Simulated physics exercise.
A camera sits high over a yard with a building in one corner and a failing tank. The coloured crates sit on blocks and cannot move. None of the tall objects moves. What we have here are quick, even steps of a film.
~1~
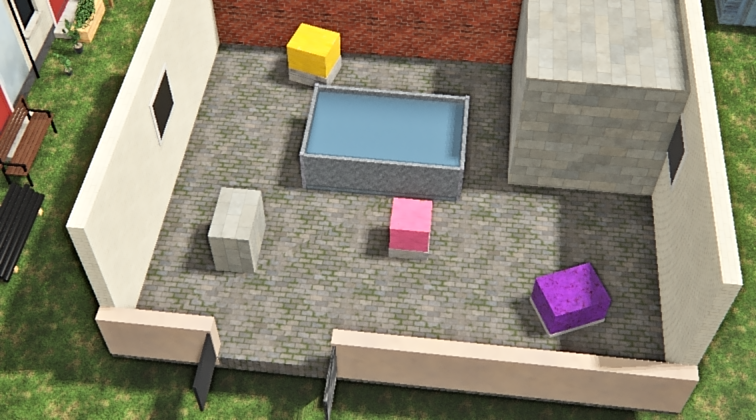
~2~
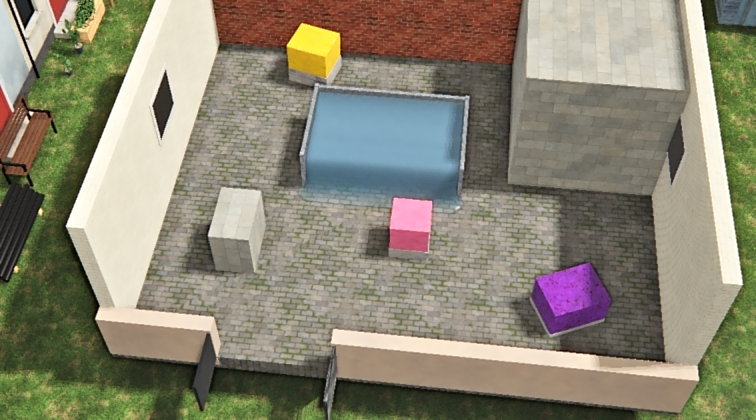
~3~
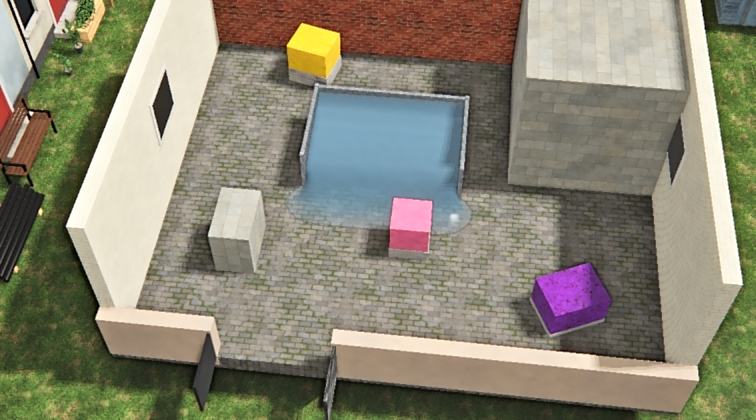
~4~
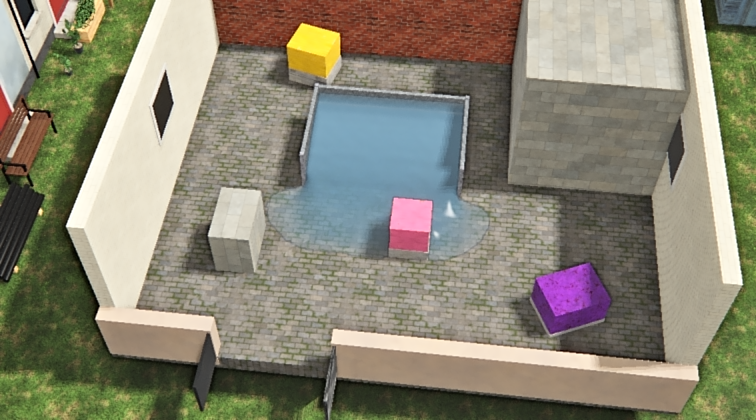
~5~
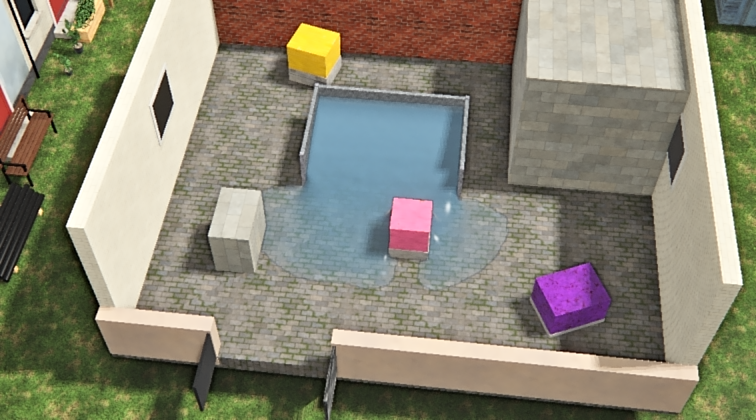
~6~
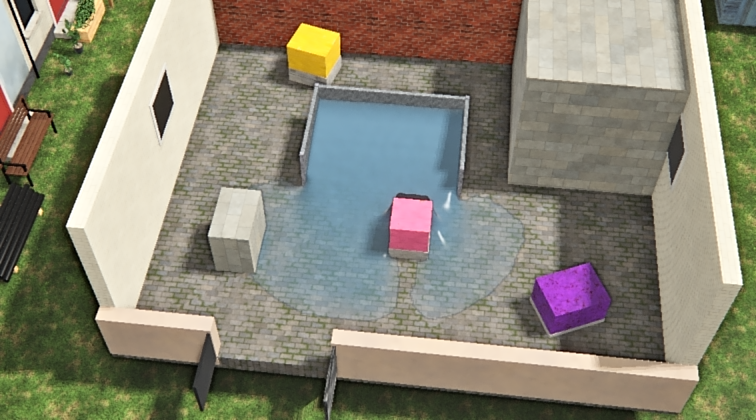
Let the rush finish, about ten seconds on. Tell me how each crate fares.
The purple crate meets the water, the pink crate meets the water, the yellow crate avoids the water.
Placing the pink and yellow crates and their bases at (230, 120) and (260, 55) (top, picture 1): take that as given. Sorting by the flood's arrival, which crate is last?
I'd say it is the yellow one.
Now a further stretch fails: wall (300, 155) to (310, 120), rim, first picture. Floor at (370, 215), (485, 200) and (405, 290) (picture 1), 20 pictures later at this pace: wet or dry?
So it's nothing at the first, nothing at the second and nothing at the third.
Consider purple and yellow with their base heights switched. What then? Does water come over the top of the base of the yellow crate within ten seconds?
As for the yellow crate, it stays clear.
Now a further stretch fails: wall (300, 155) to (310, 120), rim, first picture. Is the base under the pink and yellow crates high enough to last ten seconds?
Result - pink crate stays clear, yellow crate stays clear.
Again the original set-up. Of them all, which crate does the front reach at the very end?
Clearly the yellow crate.
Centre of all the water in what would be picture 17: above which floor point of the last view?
Close to (385, 239).
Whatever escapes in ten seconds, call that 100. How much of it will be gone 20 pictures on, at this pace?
It comes to around 60 per cent.
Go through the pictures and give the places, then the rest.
The first picture shows the water tank at (387, 129) is whole and still.
In the second picture, the front is at (303, 195), out from the gap at (381, 180).
In the third picture, water pours out at (381, 183) and has run to (291, 202).
In the fourth picture, water pours out at (381, 184) and has run to (274, 217).
In the fifth picture, water pours out at (381, 184) and has run to (264, 245).
In the sixth picture, water pours out at (381, 185) and has run to (275, 292).
A moment on, water covers 35 % of the floor; the purple crate water round its plinth, the pink crate water round its plinth, the yellow crate not reached.
Next, water covers 50 % of the floor; the purple crate water round its plinth, the pink crate water round its plinth, the yellow crate not reached.
Then, water covers 60 % of the floor; the purple crate water round its plinth, the pink crate water round its plinth, the yellow crate not reached.
Later, water covers 75 % of the floor; the purple crate water round its plinth, the pink crate water round its plinth, the yellow crate not reached.
In the end, water covers 85 % of the floor; the purple crate was topped, the pink crate was topped, the yellow crate stayed above the water.
